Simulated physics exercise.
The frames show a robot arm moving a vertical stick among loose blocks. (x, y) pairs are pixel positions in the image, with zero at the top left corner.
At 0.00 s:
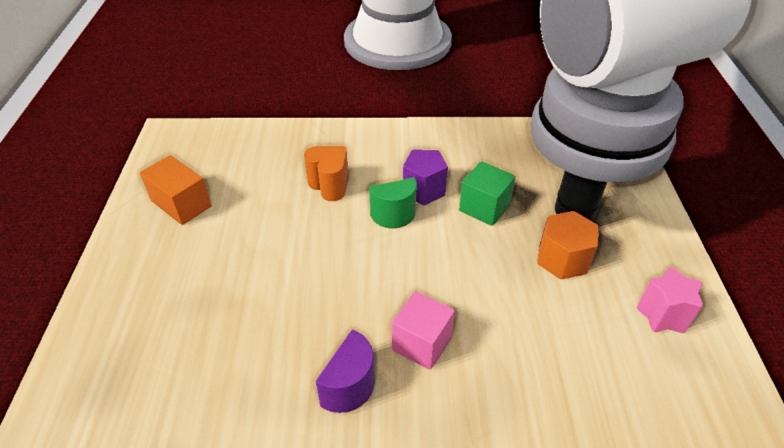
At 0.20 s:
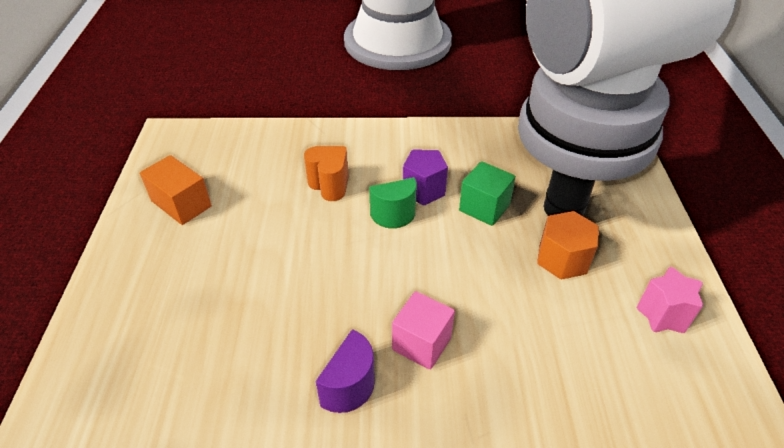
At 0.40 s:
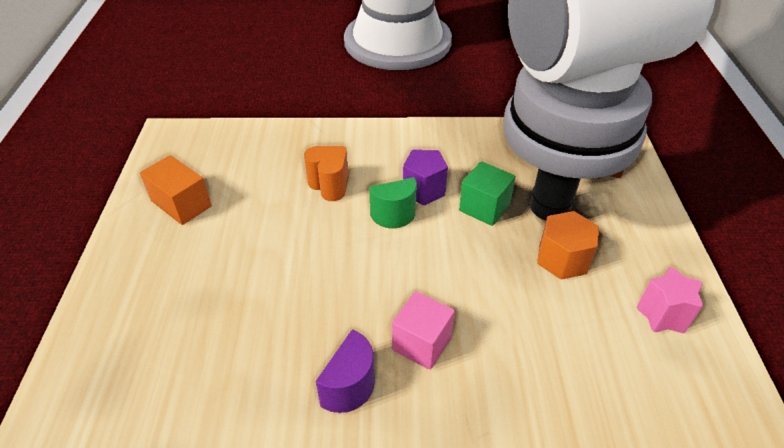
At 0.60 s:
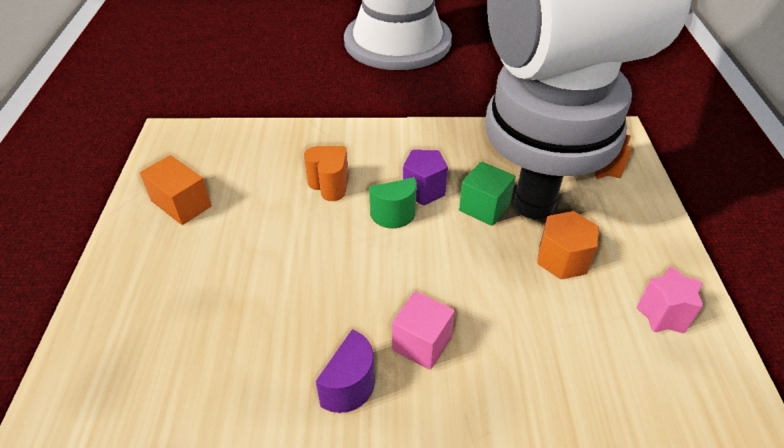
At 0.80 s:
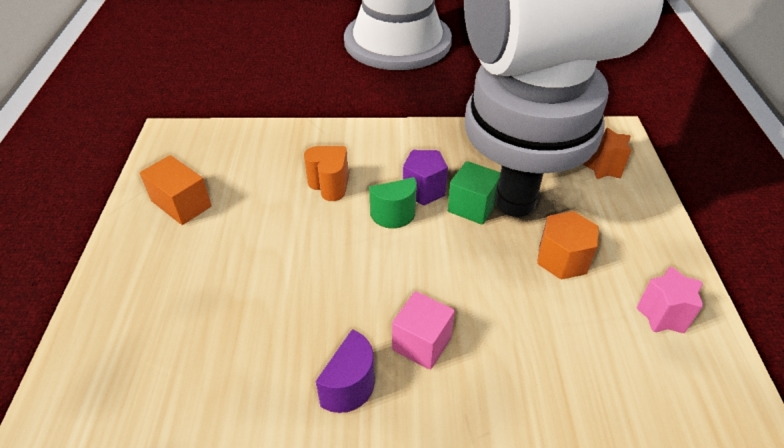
A light wooden table on a dark red floor is seen from a raised, unmoving view, facing the base of a white and grey robot arm. Orange, green and purple blocks sit across the back, with a purple half-round block and pink blocks nearer the front and right. The arm slides its black stick left, uncovering an orange block behind it, then nudges the green four-sided block slightly left.
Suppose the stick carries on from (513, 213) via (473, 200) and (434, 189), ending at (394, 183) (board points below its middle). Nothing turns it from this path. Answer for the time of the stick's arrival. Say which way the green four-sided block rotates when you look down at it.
The turn is anti-clockwise.
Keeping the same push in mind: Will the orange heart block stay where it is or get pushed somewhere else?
By then it is displaced.
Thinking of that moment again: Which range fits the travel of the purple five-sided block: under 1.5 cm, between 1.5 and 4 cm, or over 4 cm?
It will fall in the top band, over 4 cm.
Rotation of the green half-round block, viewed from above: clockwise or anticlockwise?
Prediction: Counterclockwise.
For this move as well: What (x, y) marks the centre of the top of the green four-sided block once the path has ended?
I'd place it at (369, 176), taking the centre of its top.
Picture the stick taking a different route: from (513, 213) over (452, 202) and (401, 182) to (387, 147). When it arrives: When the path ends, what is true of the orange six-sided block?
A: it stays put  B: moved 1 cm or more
Correct choice: A.
What follows on the original path. One third of the way, stick at (473, 191); purple five-sided block at (396, 157), turned 30° clockwise; green four-sided block at (436, 173), turned 35° anticlockwise.
Two thirds of the way, stick at (435, 180); green half-round block at (370, 196), turned 20° anticlockwise; purple five-sided block at (367, 152), turned 75° clockwise; green four-sided block at (398, 171), turned 65° anticlockwise.
At the end, stick at (394, 175); orange heart block at (316, 156), turned 20° anticlockwise; green half-round block at (352, 206), turned 50° anticlockwise; purple five-sided block at (355, 147), turned 70° clockwise; green four-sided block at (369, 176), turned 75° anticlockwise.
